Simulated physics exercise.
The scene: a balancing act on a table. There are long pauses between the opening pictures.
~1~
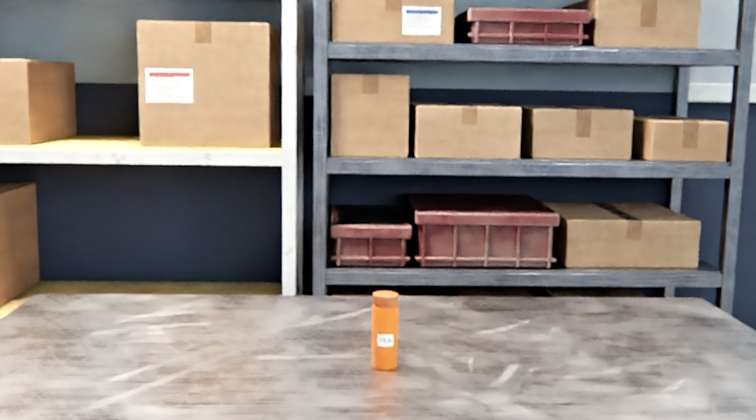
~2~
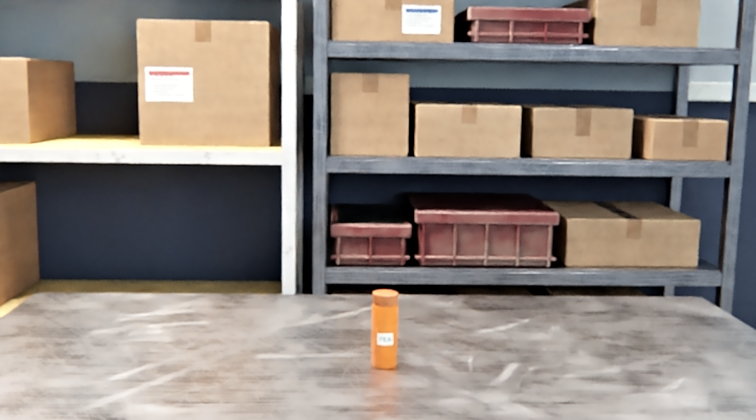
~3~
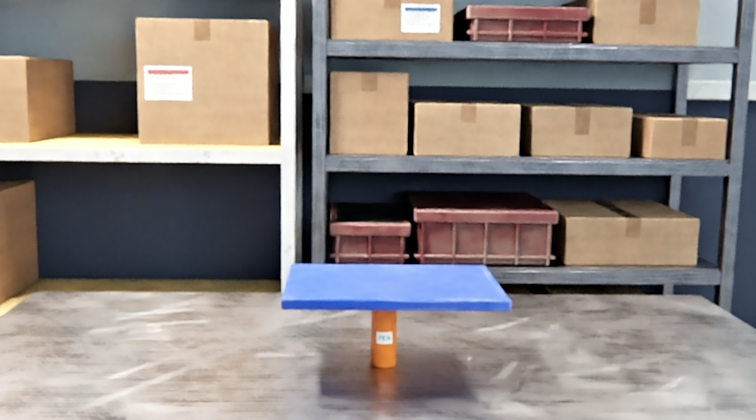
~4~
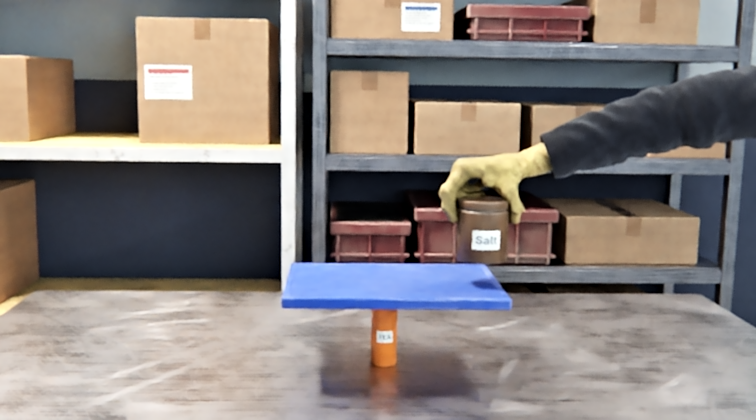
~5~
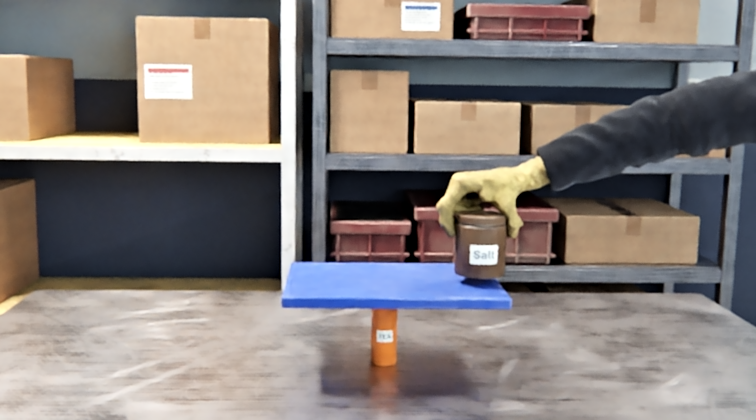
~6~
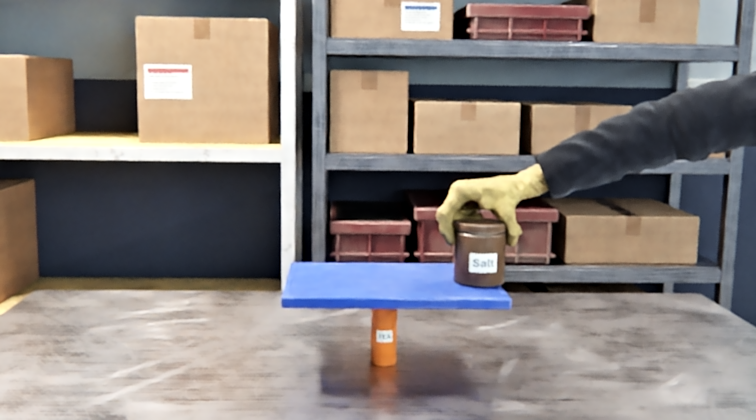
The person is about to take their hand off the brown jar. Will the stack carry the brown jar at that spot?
Outcome: The stack loses its balance.
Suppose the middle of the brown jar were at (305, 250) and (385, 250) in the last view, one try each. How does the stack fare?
First try: It loses its balance; second try: It keeps its balance.
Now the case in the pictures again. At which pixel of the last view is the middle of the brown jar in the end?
Near (534, 344).
Then, 0.30 s after the last picture, brown jar now fallen; blue lid tipped 43° from how it was.
Then, 0.50 s after the last picture, blue lid tipped 37° from how it was; orange shaker tipped 12° from how it was.
Then, 0.60 s after the last picture, blue lid now fallen; orange shaker tipped 51° from how it was.
Then, 0.80 s after the last picture, orange shaker now fallen.
By the end, fallen, blue lid, orange shaker and brown jar. Seen from the same camera at the end, brown jar near (534, 344). The stack comes apart.
